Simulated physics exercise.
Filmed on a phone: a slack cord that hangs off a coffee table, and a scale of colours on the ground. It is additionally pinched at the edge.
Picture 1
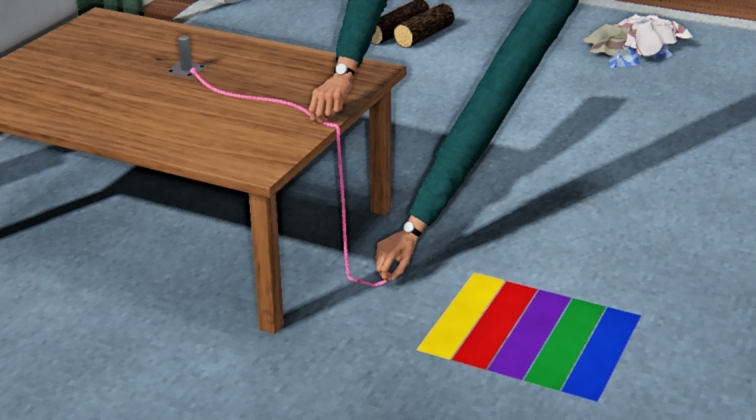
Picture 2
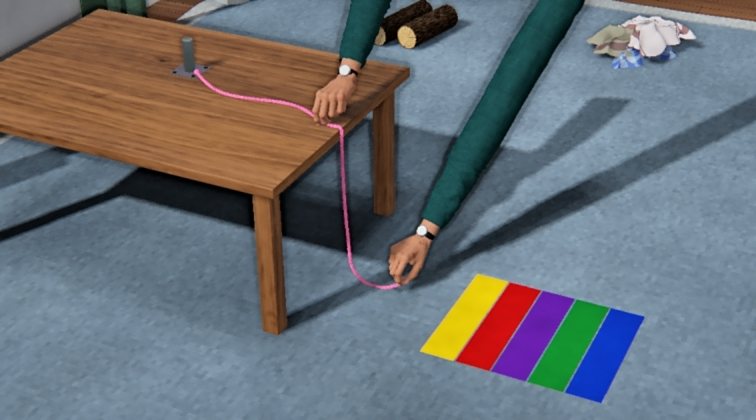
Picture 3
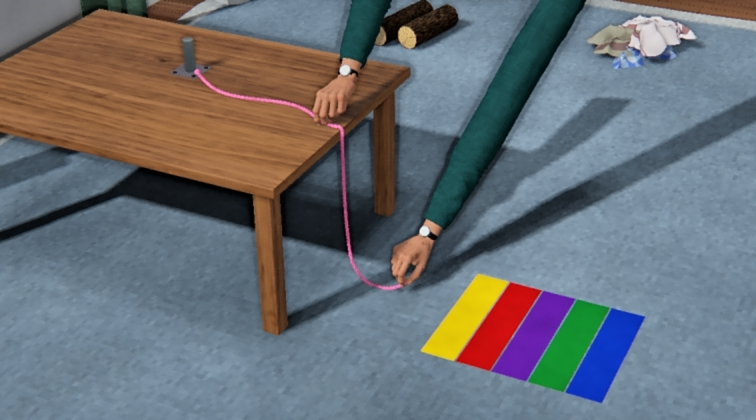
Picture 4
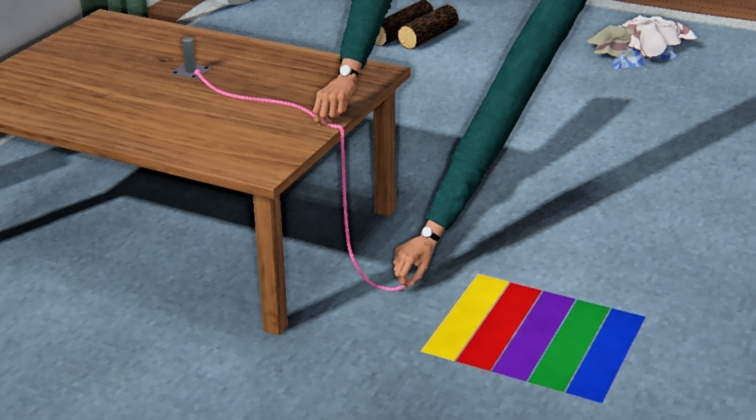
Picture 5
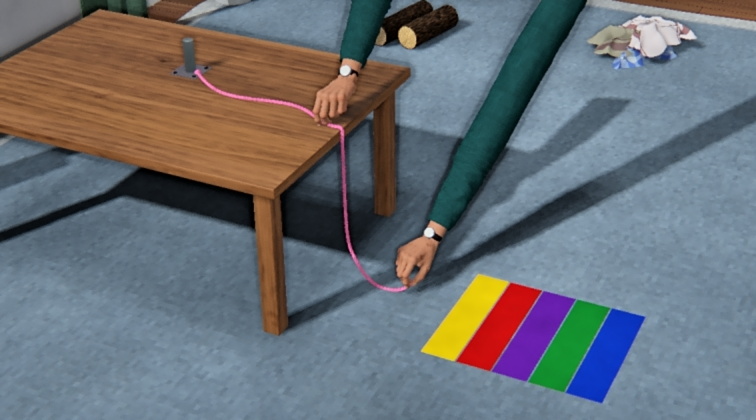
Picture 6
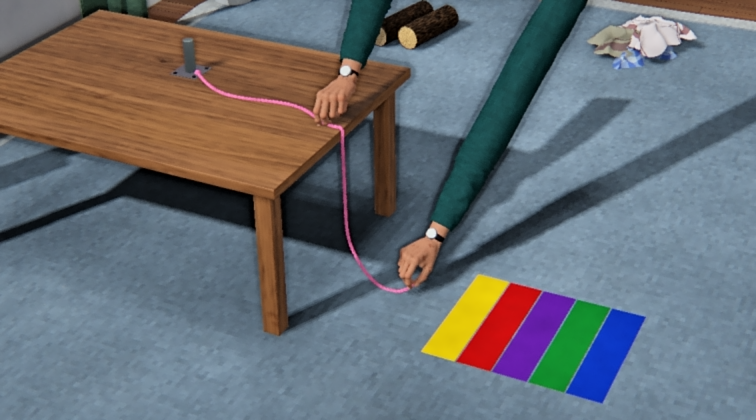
On a wooden coffee table, one hand pinched a slack pink cord at the edge while another hand near the floor drew its lower end slightly right, toward the coloured stripes.
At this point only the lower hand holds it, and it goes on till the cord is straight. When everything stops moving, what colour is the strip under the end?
The strip under the end is red.
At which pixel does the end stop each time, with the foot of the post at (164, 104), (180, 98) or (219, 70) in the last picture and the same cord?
In that order: (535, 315), (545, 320) and (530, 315).
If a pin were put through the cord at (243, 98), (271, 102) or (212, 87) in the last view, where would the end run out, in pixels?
Those spots come out as (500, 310), (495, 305) and (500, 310).
Early on, end near (440, 292); short of the strips.
Midway, end near (481, 303); over yellow.
At the end of the slack, end near (505, 310); over red. It gets as far as the red strip.
